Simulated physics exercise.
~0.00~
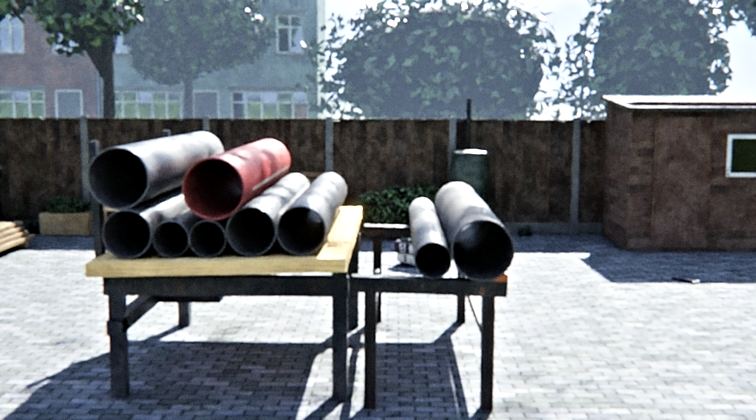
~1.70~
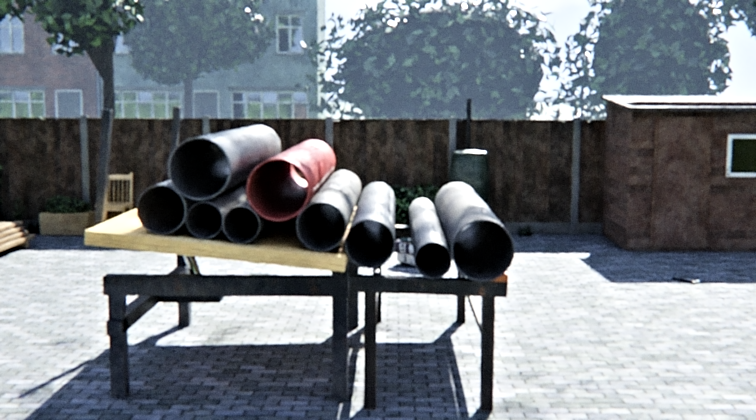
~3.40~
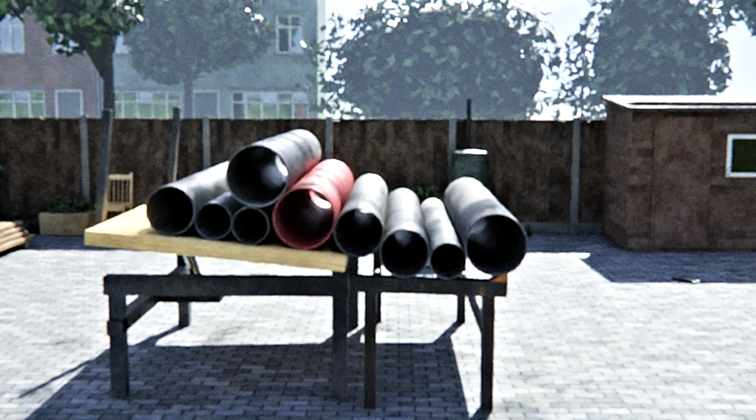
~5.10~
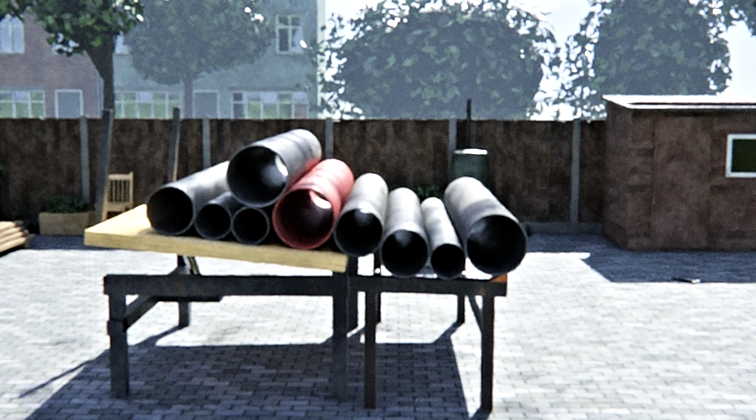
A red pipe lies among dark grey and black ones, stacked on a pale wooden deck at the left of a lower dark rack holding two more pipes. The tables stand in a sunny paved yard, seen from the front, with a brown fence, trees and a shed behind. The deck tilts down to the right, and the pipes roll towards the rack. The red pipe rides over its neighbours, then drops between dark pipes as others crowd onto the rack. It comes to rest near the deck's right edge, with every pipe still up on the tables.
